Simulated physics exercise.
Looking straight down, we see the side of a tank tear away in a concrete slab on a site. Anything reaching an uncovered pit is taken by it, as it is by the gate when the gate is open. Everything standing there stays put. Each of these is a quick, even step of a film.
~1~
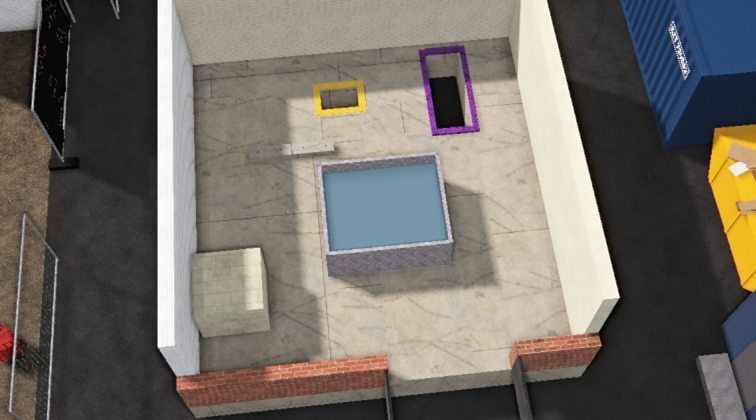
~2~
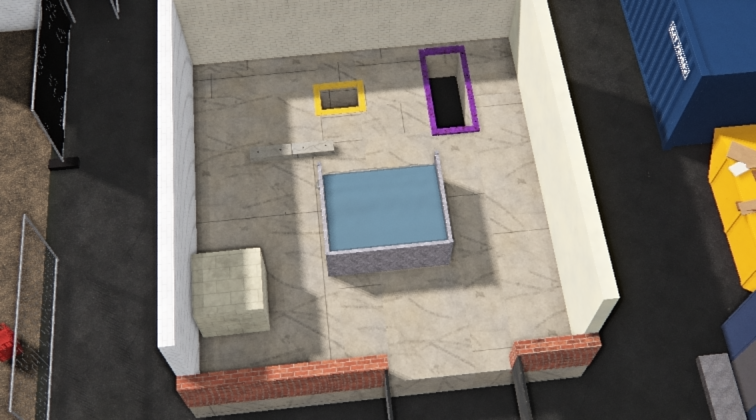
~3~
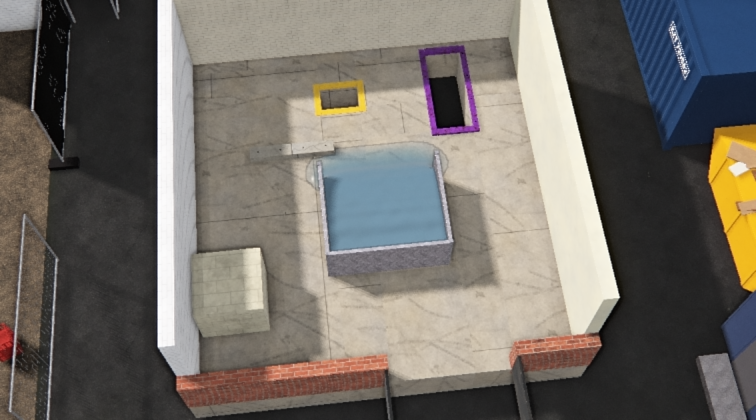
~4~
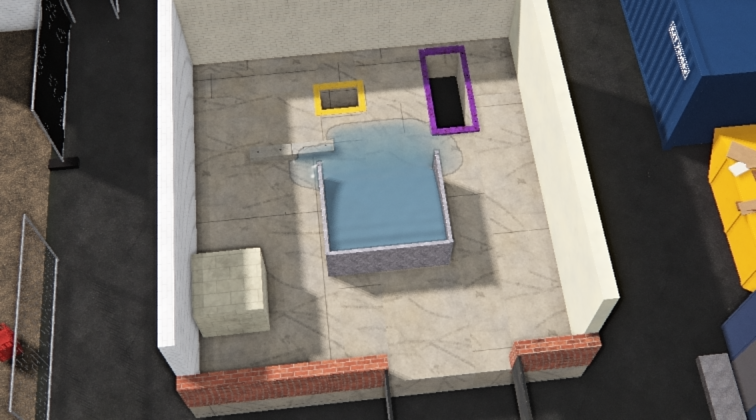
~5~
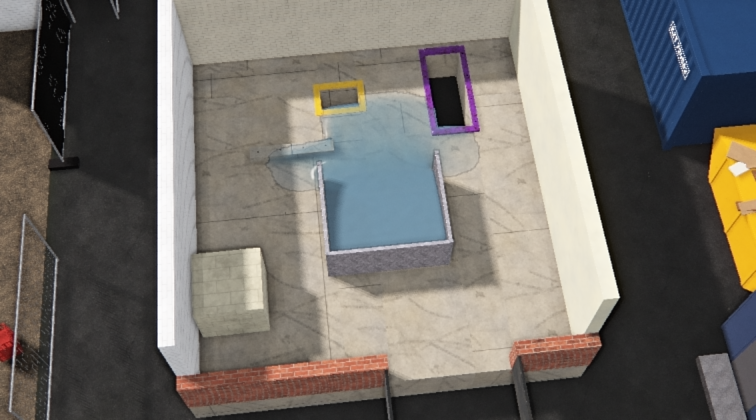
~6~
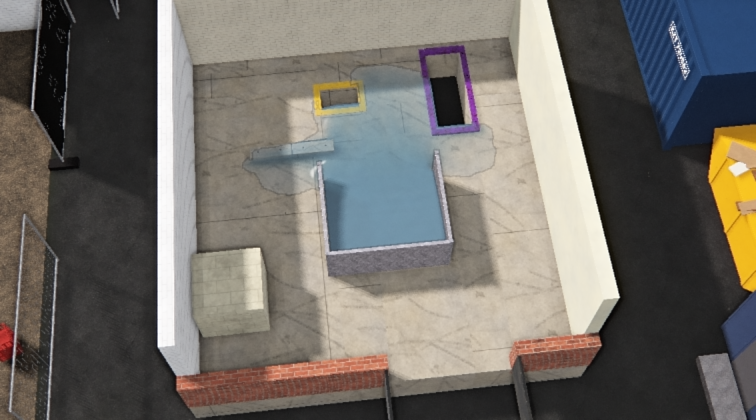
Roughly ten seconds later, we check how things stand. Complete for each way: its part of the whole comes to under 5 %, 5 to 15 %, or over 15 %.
The gate's part comes to under 5 %; the yellow pit's part comes to over 15 %; the purple pit's part comes to over 15 %.
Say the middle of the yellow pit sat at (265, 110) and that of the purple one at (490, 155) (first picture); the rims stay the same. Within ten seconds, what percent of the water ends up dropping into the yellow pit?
Roughly 15 per cent ends up in the yellow pit.
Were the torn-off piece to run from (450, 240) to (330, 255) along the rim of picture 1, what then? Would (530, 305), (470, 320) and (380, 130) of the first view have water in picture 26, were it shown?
In the order asked: Sodden, sodden, out of reach.
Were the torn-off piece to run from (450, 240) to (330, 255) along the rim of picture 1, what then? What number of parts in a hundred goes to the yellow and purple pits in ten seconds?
The yellow pit gets 0 per cent and the purple pit 0 per cent.
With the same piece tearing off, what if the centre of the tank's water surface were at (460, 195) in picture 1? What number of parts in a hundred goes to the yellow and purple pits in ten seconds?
I'd say yellow gets 15 % and purple gets 45 %.
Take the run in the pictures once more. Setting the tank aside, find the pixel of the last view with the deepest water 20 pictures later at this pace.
Somewhere around pixel (203, 78).
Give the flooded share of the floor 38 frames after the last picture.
Estimated share: About 70 %.
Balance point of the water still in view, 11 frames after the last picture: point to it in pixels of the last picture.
Centre of the water: Near (365, 149).
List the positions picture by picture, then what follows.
In the first frame, still water in the open tank at (384, 204).
In the second frame, water pours out on the open tank's far side and has run to a hidden place.
In the third frame, the front is at (440, 156), out from the gap on the open tank's far side.
In the fourth frame, the front is at (451, 141), out from the gap on the open tank's far side.
In the fifth frame, the front is at (269, 164), out from the gap on the open tank's far side.
In the sixth frame, water pours out on the open tank's far side and has run to (393, 68).
A moment on, water covers 35 % of the floor; the gate 0 %, the yellow pit 8 %, the purple pit 3 %.
Next, water covers 45 % of the floor; the gate 0 %, the yellow pit 15 %, the purple pit 10 %.
Then, water covers 50 % of the floor; the gate 0 %, the yellow pit 21 %, the purple pit 17 %.
Later, water covers 70 % of the floor; the gate 0 %, the yellow pit 26 %, the purple pit 21 %.
In the end, water covers 85 % of the floor; the gate 2 %, the yellow pit 30 %, the purple pit 21 %.
